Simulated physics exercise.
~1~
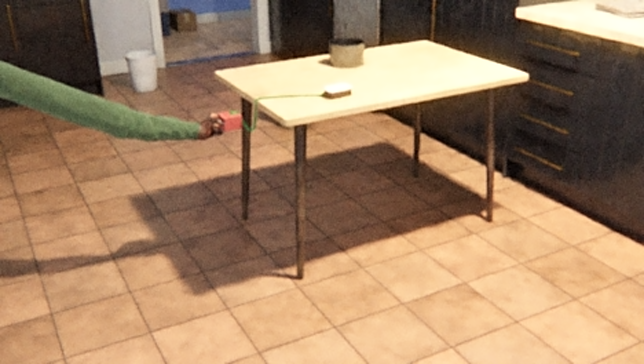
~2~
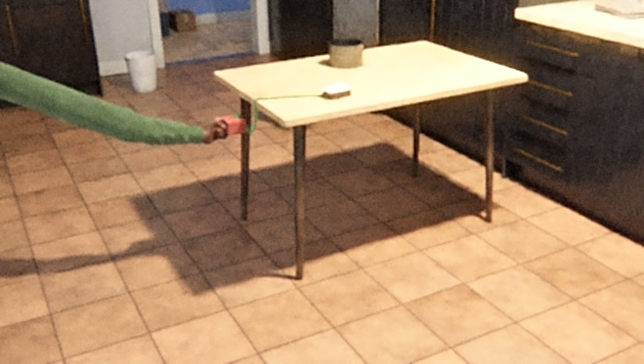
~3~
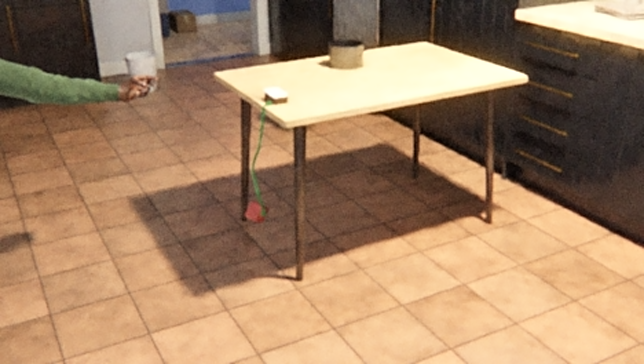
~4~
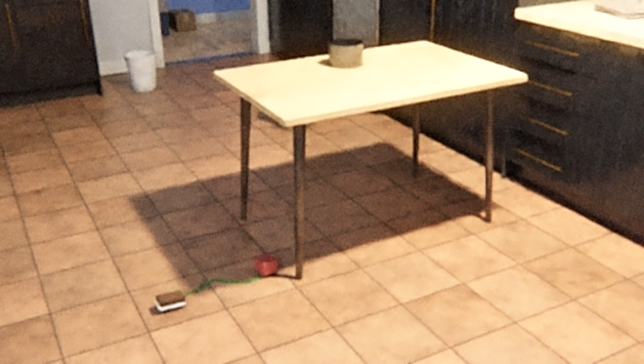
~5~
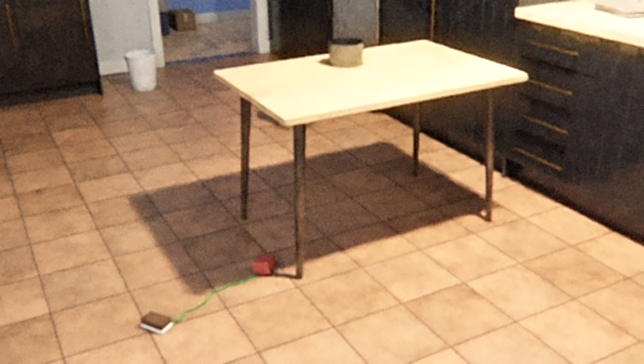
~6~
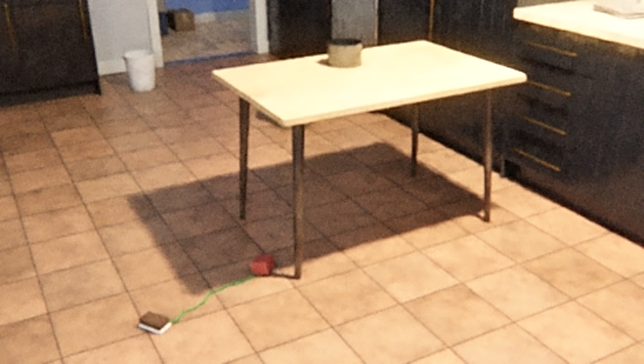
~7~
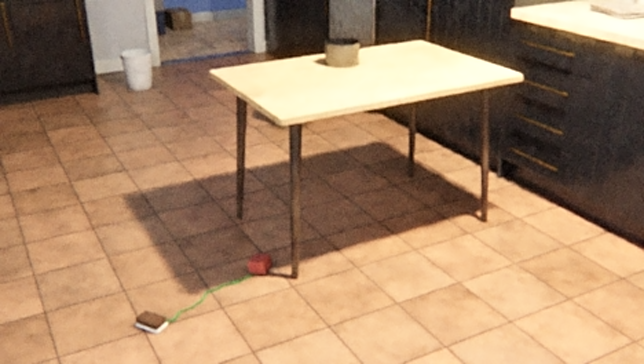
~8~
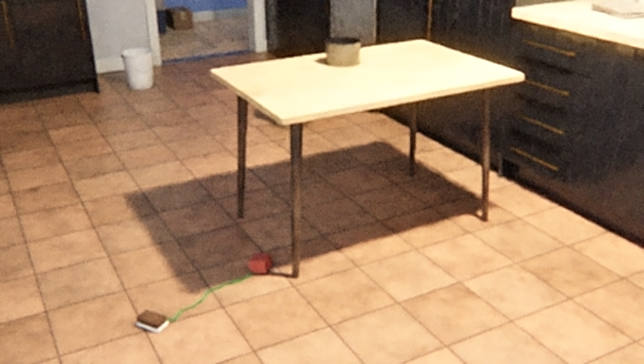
A red block drops from a hand to the floor, dragging the corded sponge off the table.
